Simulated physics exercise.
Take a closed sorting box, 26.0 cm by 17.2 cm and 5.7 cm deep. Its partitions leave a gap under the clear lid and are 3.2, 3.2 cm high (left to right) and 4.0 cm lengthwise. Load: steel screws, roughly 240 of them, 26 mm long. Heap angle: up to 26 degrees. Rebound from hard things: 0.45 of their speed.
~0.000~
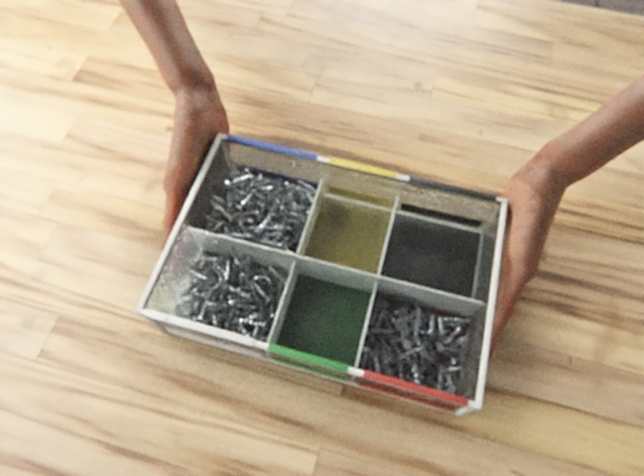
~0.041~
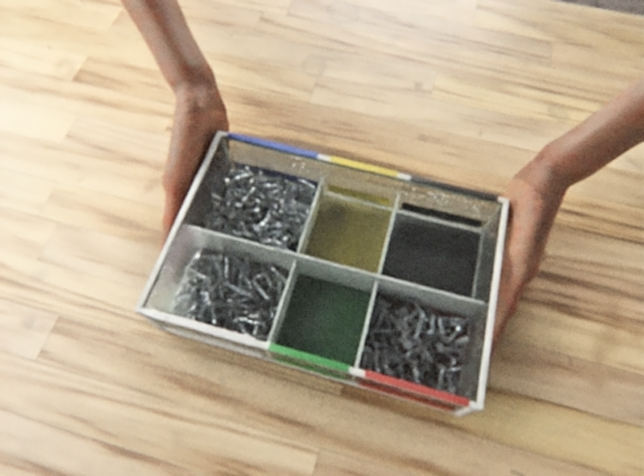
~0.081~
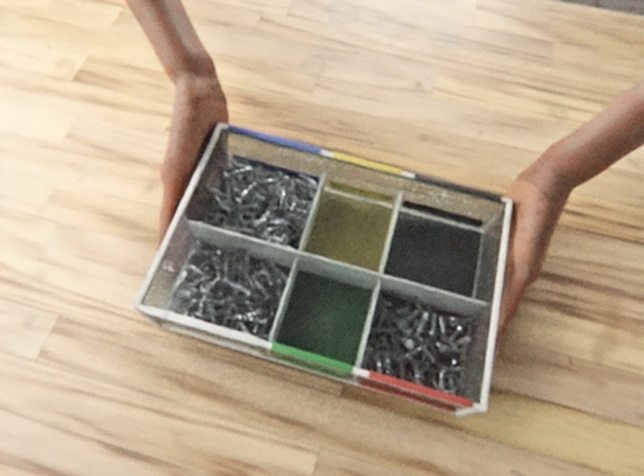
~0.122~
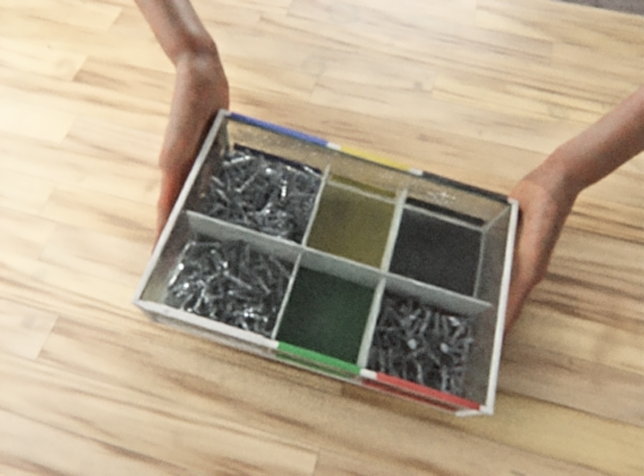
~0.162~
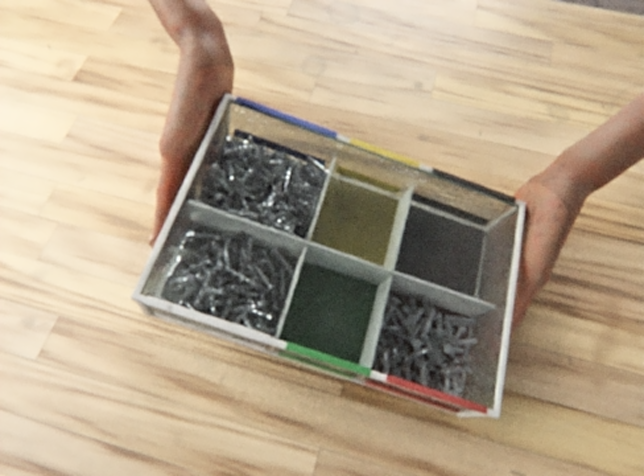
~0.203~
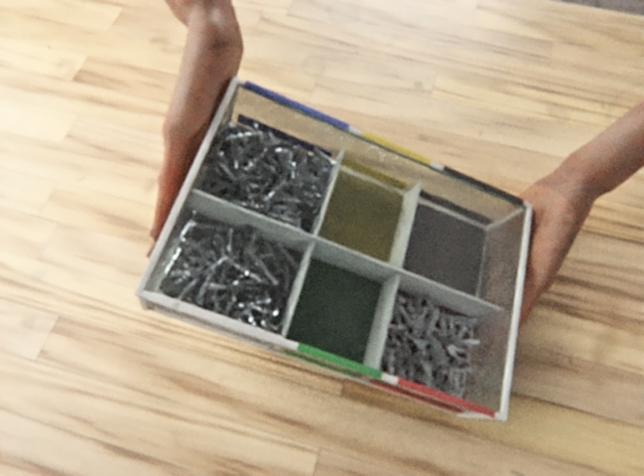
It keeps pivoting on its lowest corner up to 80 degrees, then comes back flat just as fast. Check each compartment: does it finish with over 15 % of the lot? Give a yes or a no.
Red - yes; blue - yes; green - no; yellow - no; white - no; black - no.
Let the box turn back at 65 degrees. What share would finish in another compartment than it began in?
Some 20 per cent.
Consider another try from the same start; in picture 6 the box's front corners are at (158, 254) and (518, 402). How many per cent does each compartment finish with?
Final shares: Red 30%, blue 30%, green 10%, yellow 10%, white 10%, black 5%.
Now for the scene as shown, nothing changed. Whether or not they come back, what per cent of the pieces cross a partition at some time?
Around 35 in a hundred.
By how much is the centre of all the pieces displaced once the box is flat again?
It shifts some 6.5 cm.
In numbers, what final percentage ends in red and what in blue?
The red compartment ends with 35 per cent, the blue one with 30 per cent.
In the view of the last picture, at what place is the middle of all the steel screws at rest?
Centre at rest, approx.: (358, 303) px.
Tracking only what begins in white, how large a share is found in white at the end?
Close to 40 in a hundred.
After 0.80 s, tilt 79 degrees; red 25 %, blue 40 %, green 5 %, yellow 5 %, white 20 %.
After 1.20 s, tilt 33 degrees; red 35 %, blue 30 %, green 10 %, yellow 5 %, white 10 %, black 5 %.
After 1.68 s, tilt 0 degrees; red 35 %, blue 30 %, green 10 %, yellow 5 %, white 10 %, black 5 %.
In the end, at 2.1 s, red 35 %, blue 30 %, green 10 %, yellow 10 %, white 10 %, black 5 %.
